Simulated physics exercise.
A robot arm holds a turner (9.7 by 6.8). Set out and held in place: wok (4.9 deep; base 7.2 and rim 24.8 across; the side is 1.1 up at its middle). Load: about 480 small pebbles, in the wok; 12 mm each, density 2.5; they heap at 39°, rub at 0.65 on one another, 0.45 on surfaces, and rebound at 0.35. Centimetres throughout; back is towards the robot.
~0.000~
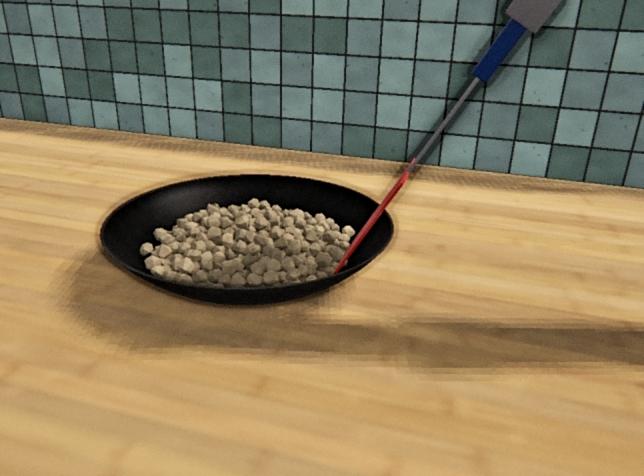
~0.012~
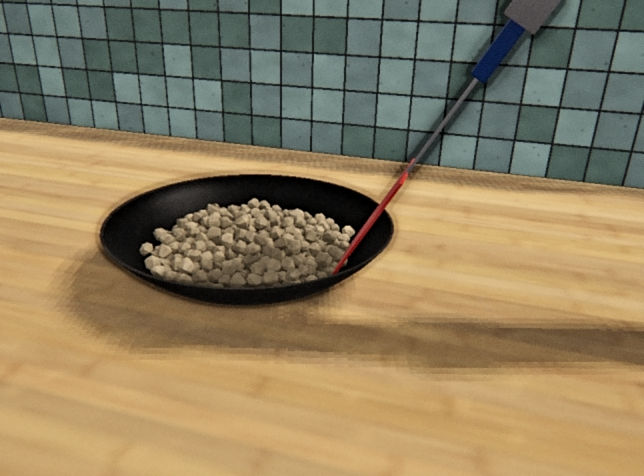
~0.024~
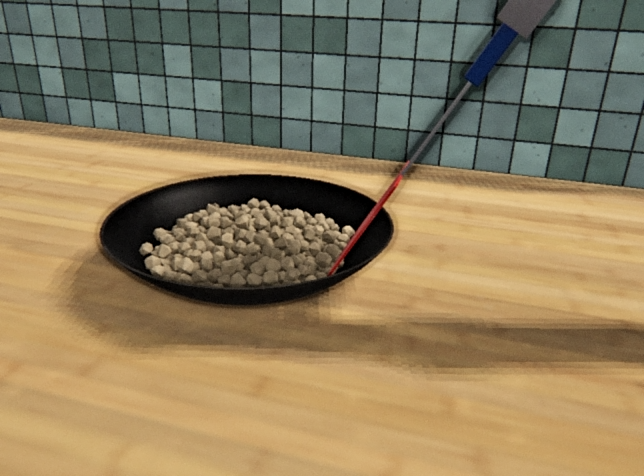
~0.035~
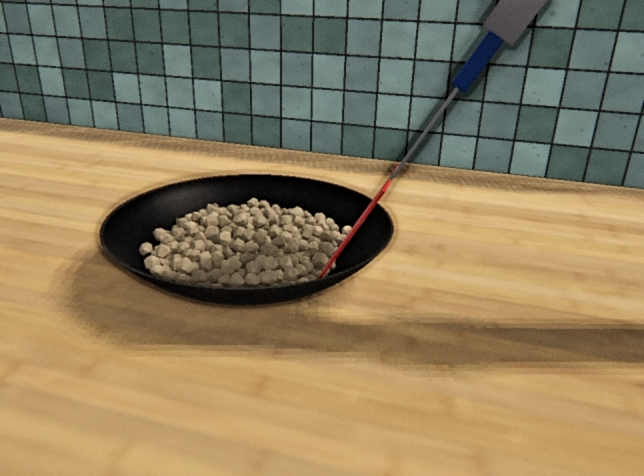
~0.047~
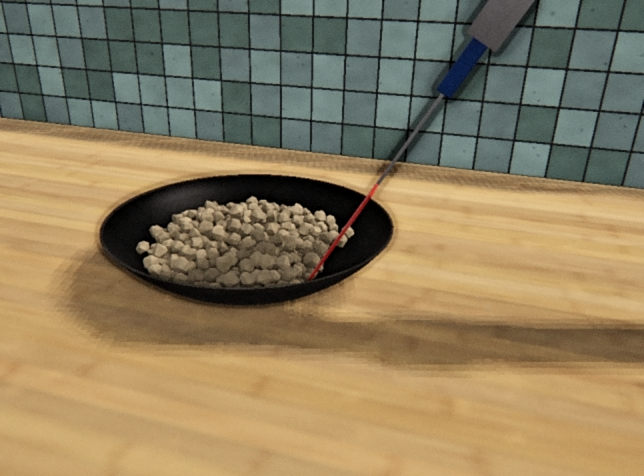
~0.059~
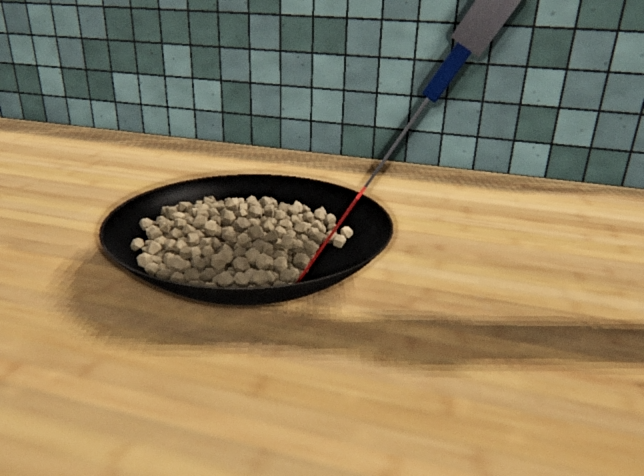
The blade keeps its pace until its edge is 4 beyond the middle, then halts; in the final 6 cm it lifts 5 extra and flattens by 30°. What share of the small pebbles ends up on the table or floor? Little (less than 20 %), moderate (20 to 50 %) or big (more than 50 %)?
On the table or floor the share is little, less than 20 %.
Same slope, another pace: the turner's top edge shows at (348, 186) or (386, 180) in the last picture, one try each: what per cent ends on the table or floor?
About 25 and 0 per cent.
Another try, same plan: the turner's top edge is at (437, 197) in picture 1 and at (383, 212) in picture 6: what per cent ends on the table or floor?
Some 15 per cent.
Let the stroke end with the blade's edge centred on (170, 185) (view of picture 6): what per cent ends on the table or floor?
Some 35 per cent.
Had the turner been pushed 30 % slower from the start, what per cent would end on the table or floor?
It would be near 5 per cent.
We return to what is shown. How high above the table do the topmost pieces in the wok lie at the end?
Roughly 7.0 cm.
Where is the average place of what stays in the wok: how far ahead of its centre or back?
About 4.0 cm ahead.
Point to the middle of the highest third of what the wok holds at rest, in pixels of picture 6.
Around (170, 216).
After 0.10 s, sloping 59°, highest piece 8 above the table; 478 in the wok, 1 on the blade or in flight.
After 0.13 s, sloping 46°, highest piece 8 above the table; 473 in the wok, 6 on the blade or in flight.
After 0.35 s, sloping 30°, highest piece 7 above the table; 431 in the wok, 41 on the table or floor, 7 on the blade or in flight.
After 1.40 s, sloping 30°, highest piece 7 above the table; 431 in the wok, 48 on the table or floor.
At rest, 431 in the wok, 48 on the table or floor. That is 10 % on the table or floor.
